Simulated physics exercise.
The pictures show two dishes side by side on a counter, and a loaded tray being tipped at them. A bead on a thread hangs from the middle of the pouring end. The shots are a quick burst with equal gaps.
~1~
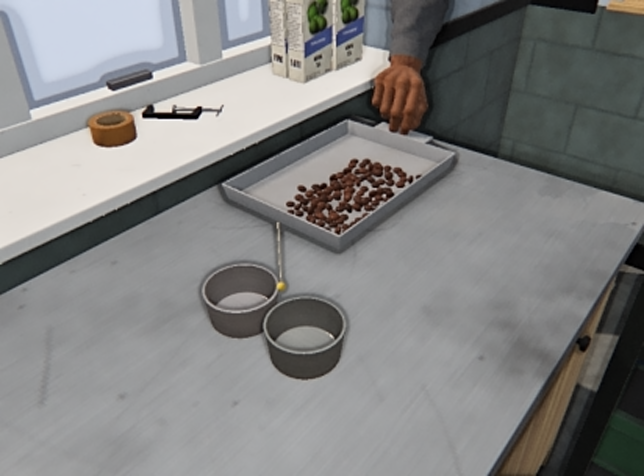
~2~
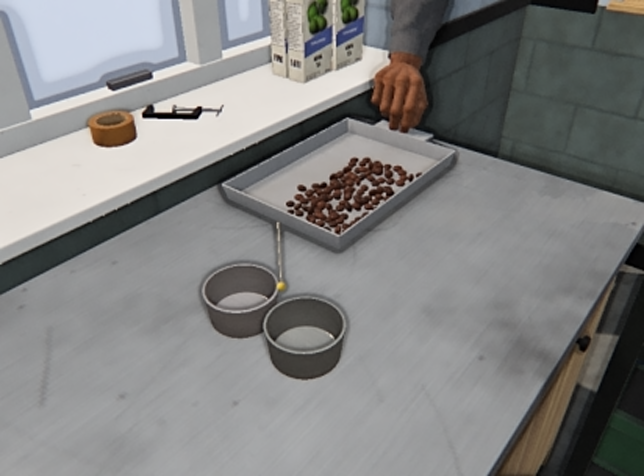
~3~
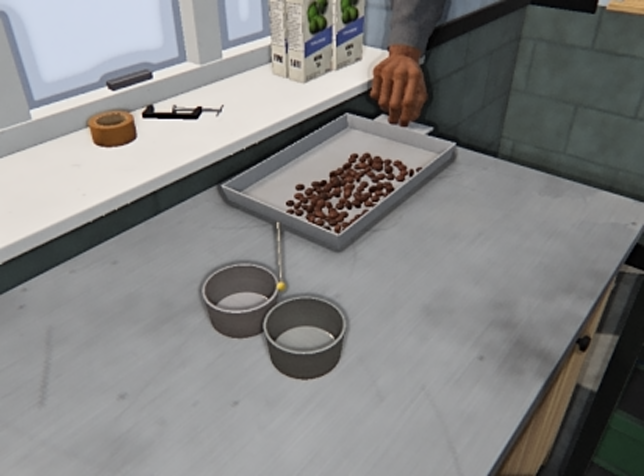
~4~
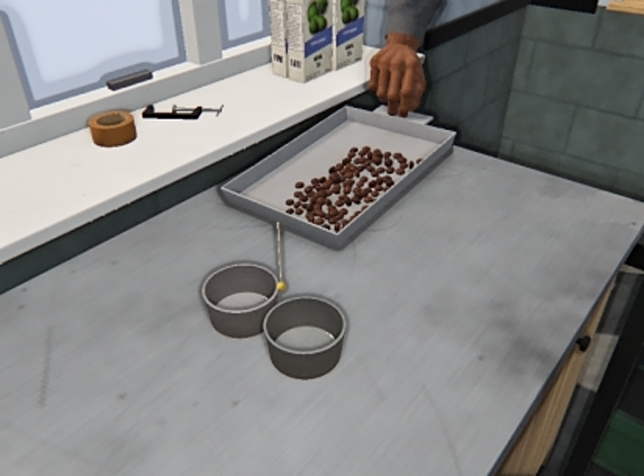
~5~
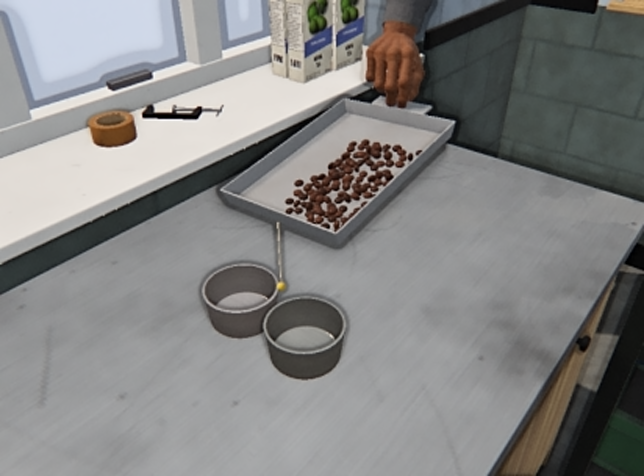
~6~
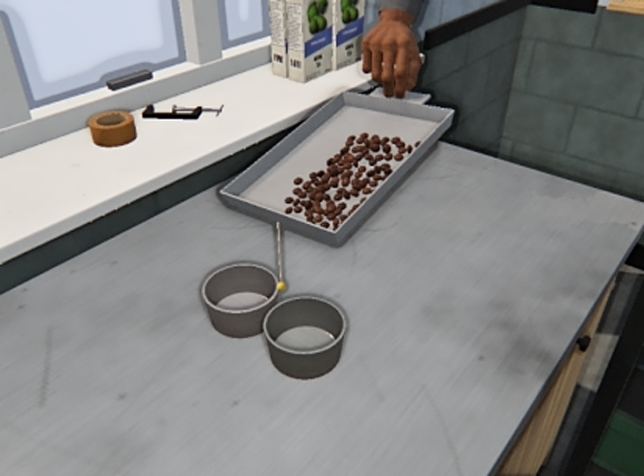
A hand gradually raising the far end of a gray tray of brown pieces, with two round dishes sitting still on the counter.
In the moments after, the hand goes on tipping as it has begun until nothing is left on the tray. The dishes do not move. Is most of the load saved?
They take over half between them.
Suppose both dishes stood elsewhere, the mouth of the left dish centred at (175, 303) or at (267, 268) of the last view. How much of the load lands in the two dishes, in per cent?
First some 10, then 20 per cent.
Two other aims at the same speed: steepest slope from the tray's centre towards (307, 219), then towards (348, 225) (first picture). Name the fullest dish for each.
One: The dish on the right. Two: The right one.
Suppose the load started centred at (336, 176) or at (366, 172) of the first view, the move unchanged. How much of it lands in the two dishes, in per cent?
The first gives 80 %, the second 80 %.
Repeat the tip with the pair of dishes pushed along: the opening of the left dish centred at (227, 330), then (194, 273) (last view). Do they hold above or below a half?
At the first place less than half, at the second over half.
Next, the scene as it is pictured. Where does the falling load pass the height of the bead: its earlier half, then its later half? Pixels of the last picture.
Early half (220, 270), late half (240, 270).
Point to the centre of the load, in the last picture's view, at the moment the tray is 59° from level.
Close to (262, 200).
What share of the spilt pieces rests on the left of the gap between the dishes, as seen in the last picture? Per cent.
It comes to 100 per cent or so.
Shortly afterwards, tray tipped steeply; all but a few on the tray; a little in the air.
Next, tray tipped right over; near a third on the tray; near a third in the left dish; a little outside both; near a quarter in the air.
Some moments later, tray tipped past a quarter turn; the bulk in the left dish; near a quarter outside both.
In the end, tray tipped past a quarter turn; none at all in the right dish; the bulk in the left dish; near a quarter outside both.
